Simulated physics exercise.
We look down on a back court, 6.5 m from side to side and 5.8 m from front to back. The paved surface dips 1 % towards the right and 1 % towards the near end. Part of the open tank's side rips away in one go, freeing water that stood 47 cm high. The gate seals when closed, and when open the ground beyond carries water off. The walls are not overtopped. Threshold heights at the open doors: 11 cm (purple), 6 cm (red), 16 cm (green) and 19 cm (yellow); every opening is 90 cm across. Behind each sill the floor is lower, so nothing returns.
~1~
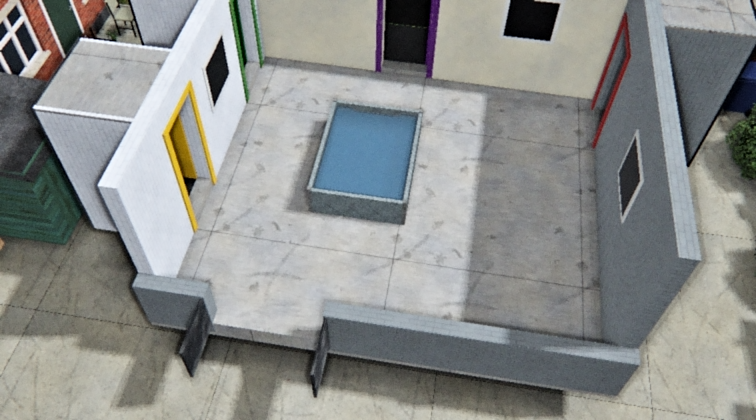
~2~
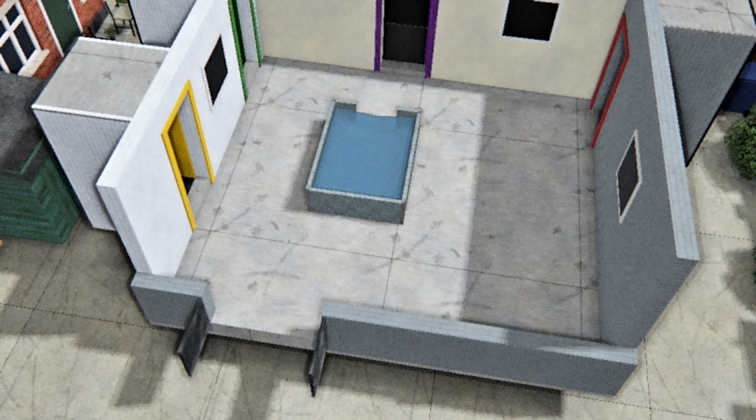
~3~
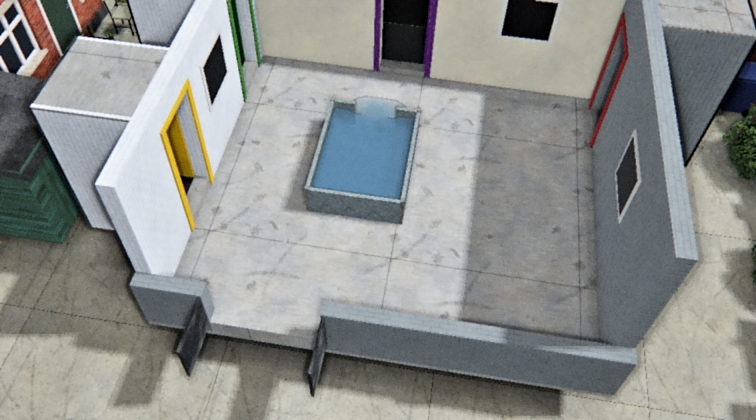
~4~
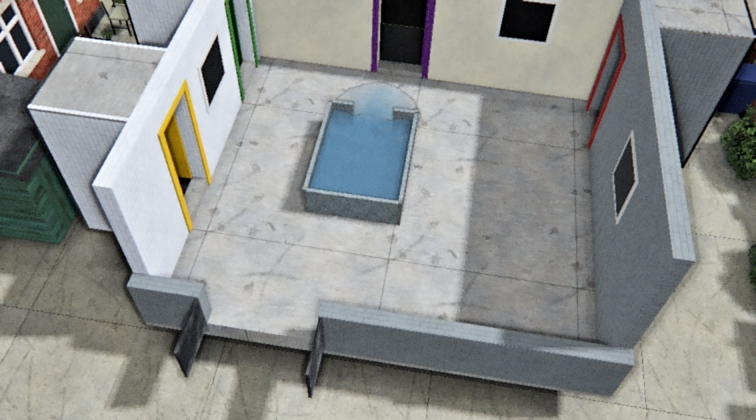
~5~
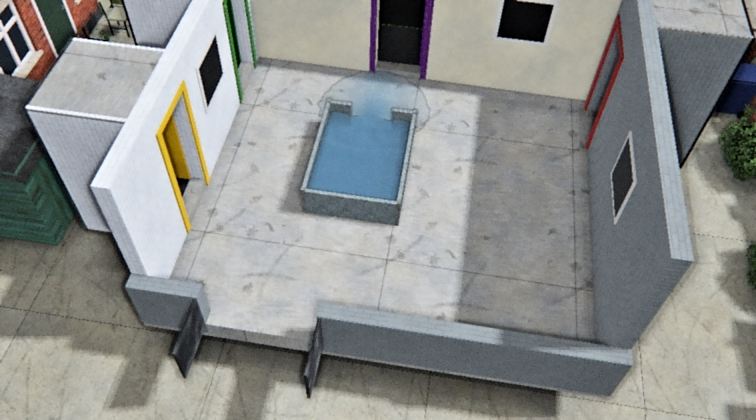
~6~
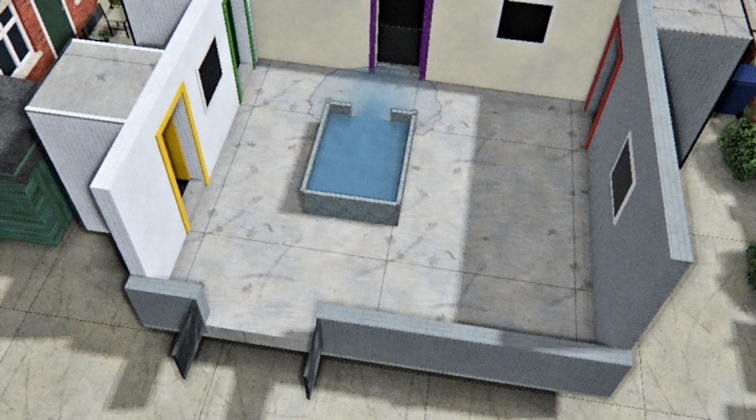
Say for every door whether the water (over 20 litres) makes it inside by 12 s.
Within that time: At the purple door it passes the limit; at the red door it passes the limit; at the green door it does not reach the limit; at the yellow door it stays under the limit.
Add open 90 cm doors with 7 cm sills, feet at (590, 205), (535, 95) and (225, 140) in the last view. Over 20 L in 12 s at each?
In that order: Under, below, below.
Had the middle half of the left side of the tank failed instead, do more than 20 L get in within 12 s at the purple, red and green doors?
Against that limit: Purple below, red under, green not over.
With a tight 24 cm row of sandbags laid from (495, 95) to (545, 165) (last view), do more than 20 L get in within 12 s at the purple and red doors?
Against that limit: Purple above, red under.
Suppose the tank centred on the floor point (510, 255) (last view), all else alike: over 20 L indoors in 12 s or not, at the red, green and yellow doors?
Against that limit: Red past it, green under, yellow below.
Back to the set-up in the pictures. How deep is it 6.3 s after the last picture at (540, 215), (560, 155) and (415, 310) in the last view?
Roughly 3, 5 and 0 cm, in turn.
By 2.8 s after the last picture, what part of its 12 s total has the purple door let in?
Some 90 per cent by then.
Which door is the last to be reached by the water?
The yellow one.
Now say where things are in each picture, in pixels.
The first picture shows still water, 47 cm deep, in the open tank at (368, 152).
In the second picture, water pours out on the open tank's far side and has run 0.5 m, to a hidden place; typically 7 cm deep outside, 47 cm at the open tank's back.
In the third picture, the front is at (365, 100), 0.8 m from the gap on the open tank's far side; 0.7 m2 of floor is under water; 47 cm left at the back of the open tank.
In the fourth picture, water pours out on the open tank's far side and has run 1.2 m, to (376, 85); typically 5 cm deep outside, 47 cm at the open tank's back.
In the fifth picture, the front is at (368, 72), 1.6 m from the gap on the open tank's far side; 2.0 m2 of floor is under water; 47 cm left at the back of the open tank.
In the sixth picture, the front is at (424, 81), 1.7 m from the gap on the open tank's far side; 2.6 m2 of floor is under water; 47 cm left at the back of the open tank.
Then, 0.7 s after the last picture water covers 10 % of the floor and is deepest (25 cm) near (371, 124); purple door 23 cm at the sill, 31 L in, red door not reached, green door not reached, yellow door not reached.
Then, 1.5 s after the last picture water covers 15 % of the floor and is deepest (24 cm) near (372, 78); purple door 23 cm at the sill, 75 L in, red door not reached, green door 10 cm at the sill, 0 L in, yellow door not reached.
Then, 2.8 s after the last picture water covers 30 % of the floor and is deepest (16 cm) near (371, 124); purple door 15 cm at the sill, 122 L in, red door 12 cm at the sill, 6 L in, green door 12 cm at the sill, 0 L in, yellow door not reached.
Then, 6.3 s after the last picture water covers 65 % of the floor and is deepest (10 cm) near (371, 124); purple door 8 cm at the sill, 138 L in, red door 9 cm at the sill, 39 L in, green door 7 cm at the sill, 0 L in, yellow door 2 cm at the sill, 0 L in.
Then, 11.3 s after the last picture water covers 80 % of the floor and is deepest (8 cm) near (593, 371); purple door 5 cm at the sill, 138 L in, red door 5 cm at the sill, 46 L in, green door 3 cm at the sill, 0 L in, yellow door 1 cm at the sill, 0 L in.
